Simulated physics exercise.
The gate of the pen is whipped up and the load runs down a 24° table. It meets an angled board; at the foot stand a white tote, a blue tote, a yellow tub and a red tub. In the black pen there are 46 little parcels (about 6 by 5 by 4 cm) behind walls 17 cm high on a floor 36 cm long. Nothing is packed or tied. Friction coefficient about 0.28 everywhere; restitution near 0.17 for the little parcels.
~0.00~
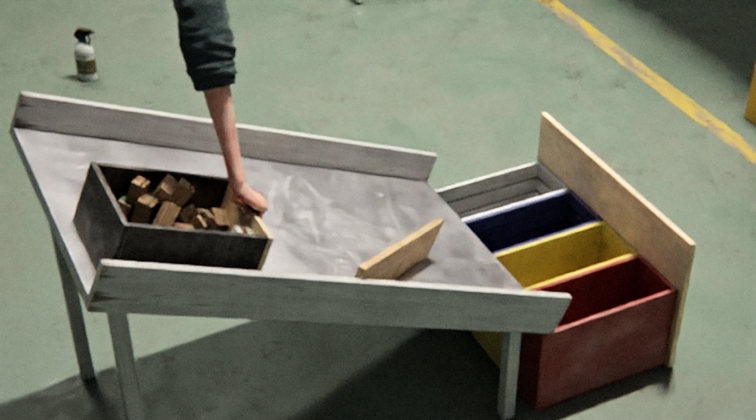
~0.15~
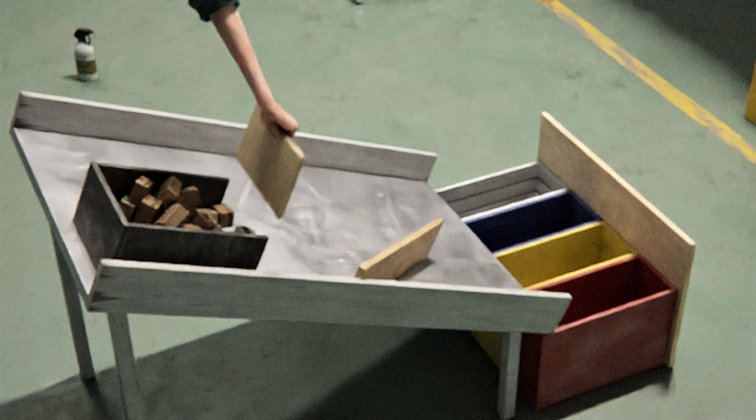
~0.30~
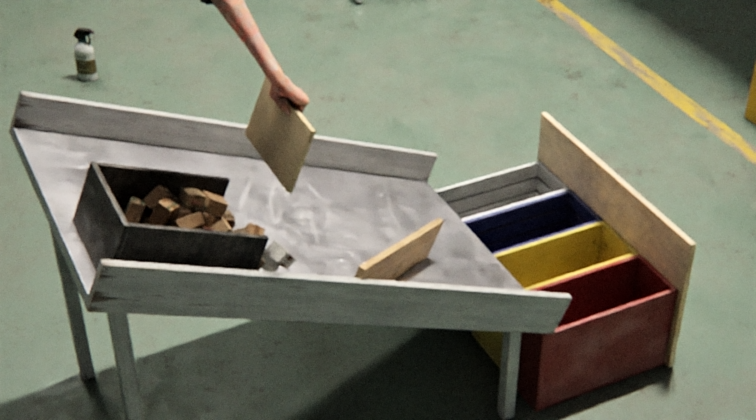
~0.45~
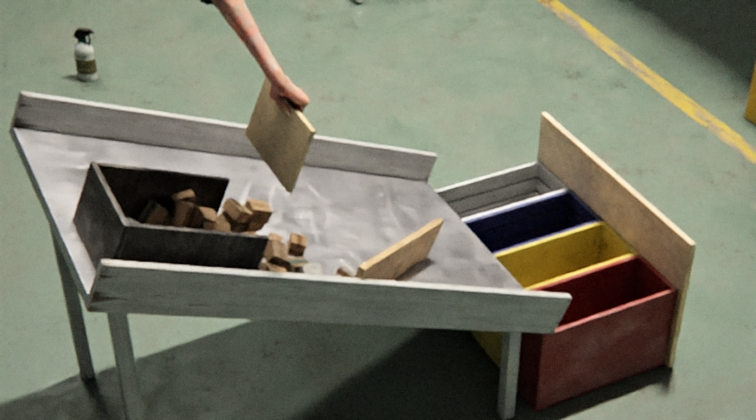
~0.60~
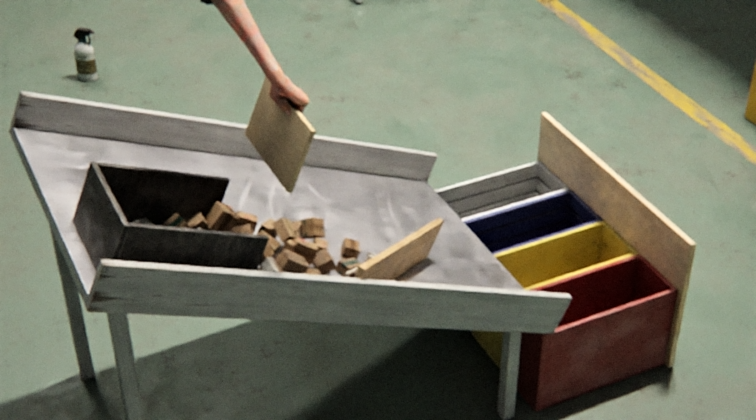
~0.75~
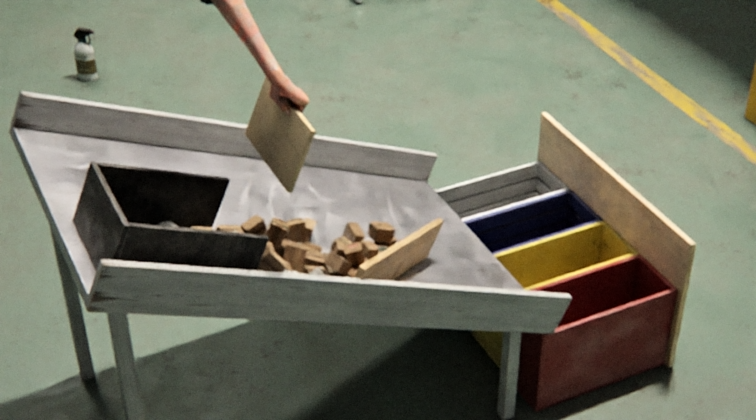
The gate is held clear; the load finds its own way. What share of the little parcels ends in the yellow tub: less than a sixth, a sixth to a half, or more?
Expect under a sixth of the load in the yellow tub.
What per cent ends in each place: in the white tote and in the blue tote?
Roughly 15 and 80 per cent.
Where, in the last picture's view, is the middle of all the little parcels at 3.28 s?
Around (536, 278).
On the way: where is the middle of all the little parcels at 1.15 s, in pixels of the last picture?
Near (367, 239).
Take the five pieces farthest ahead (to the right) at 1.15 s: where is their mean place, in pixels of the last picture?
Around (479, 224).
After 1.15 s, 43 on the slope and 3 in the air.
After 1.66 s, 2 in the white tote, 16 in the blue tote, 25 on the slope and 3 in the air.
After 2.37 s, 7 in the white tote, 34 in the blue tote, 1 in the yellow tub, 3 on the slope and 1 in the air.
Final count (at 3.28 s), 7 in the white tote, 36 in the blue tote and 3 in the yellow tub. Asked share, 3 of 46, 7 per cent.
